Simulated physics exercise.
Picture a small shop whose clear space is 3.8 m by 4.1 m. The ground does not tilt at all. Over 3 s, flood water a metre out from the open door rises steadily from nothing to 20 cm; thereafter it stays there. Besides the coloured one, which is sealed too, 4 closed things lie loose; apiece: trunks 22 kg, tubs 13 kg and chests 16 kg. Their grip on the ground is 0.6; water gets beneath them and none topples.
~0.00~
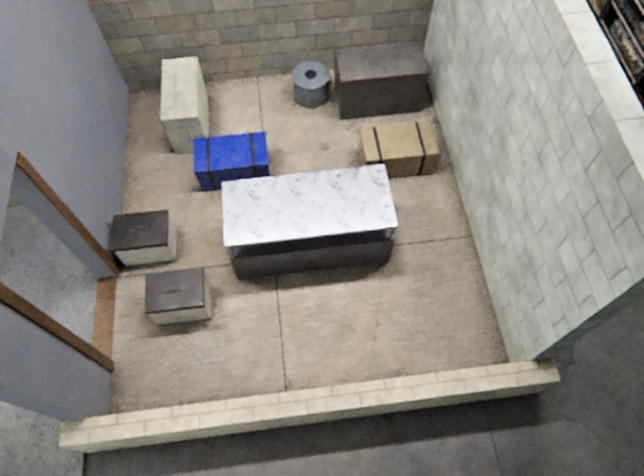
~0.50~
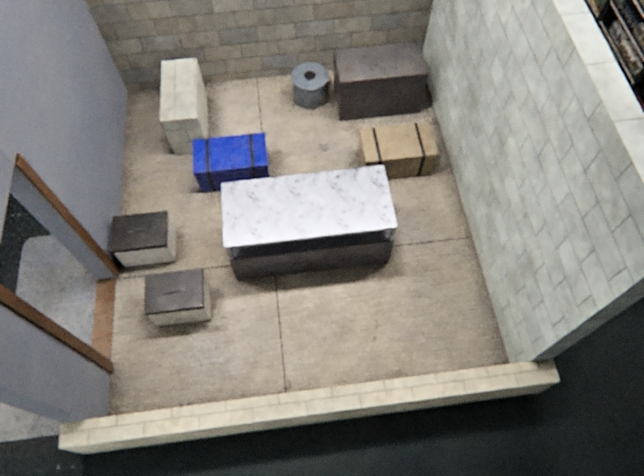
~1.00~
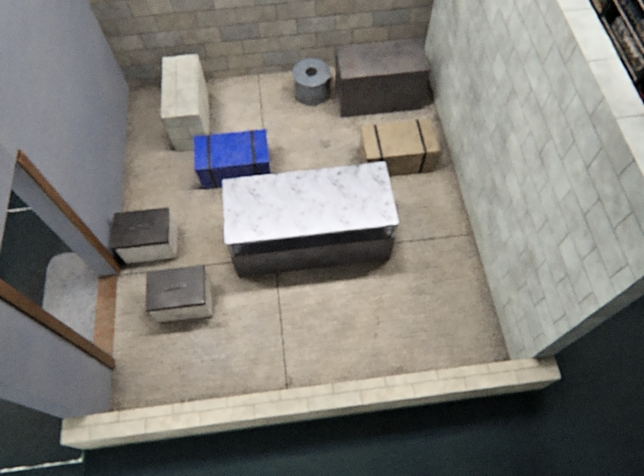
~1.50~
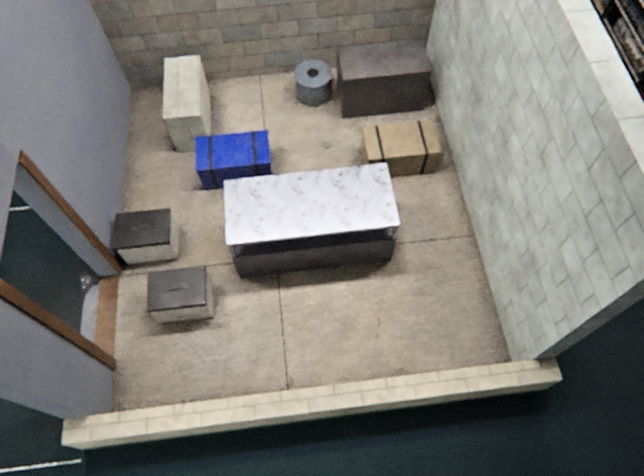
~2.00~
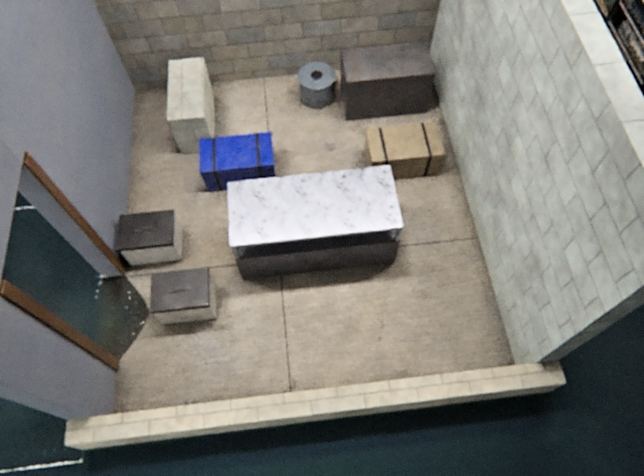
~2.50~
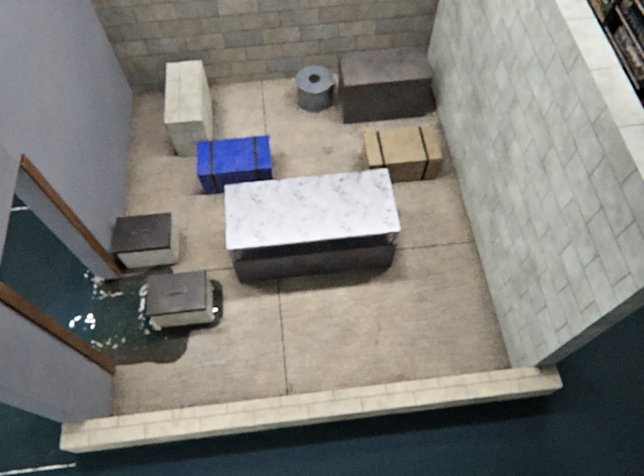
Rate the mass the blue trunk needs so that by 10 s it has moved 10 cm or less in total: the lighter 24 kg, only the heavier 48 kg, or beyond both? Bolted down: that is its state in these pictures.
Needed mass: The lighter one.
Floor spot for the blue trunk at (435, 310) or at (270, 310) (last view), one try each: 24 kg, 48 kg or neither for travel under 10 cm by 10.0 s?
In order: Both fall short; only the heavier one succeeds.
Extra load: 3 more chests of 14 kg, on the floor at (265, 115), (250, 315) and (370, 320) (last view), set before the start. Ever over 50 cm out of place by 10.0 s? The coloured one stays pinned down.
Below the mark, above the mark, above the mark.
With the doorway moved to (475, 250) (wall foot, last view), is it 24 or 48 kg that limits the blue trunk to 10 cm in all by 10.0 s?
With that change, the lighter one suffices.
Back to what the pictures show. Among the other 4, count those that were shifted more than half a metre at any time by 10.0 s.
All told, that gives 2.
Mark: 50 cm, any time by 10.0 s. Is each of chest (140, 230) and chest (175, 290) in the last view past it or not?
Below, beyond.
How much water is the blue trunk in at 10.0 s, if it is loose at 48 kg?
Something like 4 centimetres.
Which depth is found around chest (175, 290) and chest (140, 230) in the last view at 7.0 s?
First about 6 cm, second about 5 cm.
After 3.5 s the blue trunk would be 0 cm from its start with 24 kg and 0 cm from its start with 48 kg; 0 cm of water round it then.
After 4.5 s the blue trunk would be 0 cm from its start with 24 kg and 0 cm from its start with 48 kg; 3 cm of water round it then.
After 7.0 s the blue trunk would be 1 cm from its start with 24 kg and 0 cm from its start with 48 kg; 3 cm of water round it then.
After 10.0 s the blue trunk would be 1 cm from its start with 24 kg and 0 cm from its start with 48 kg; 4 cm of water round it then.
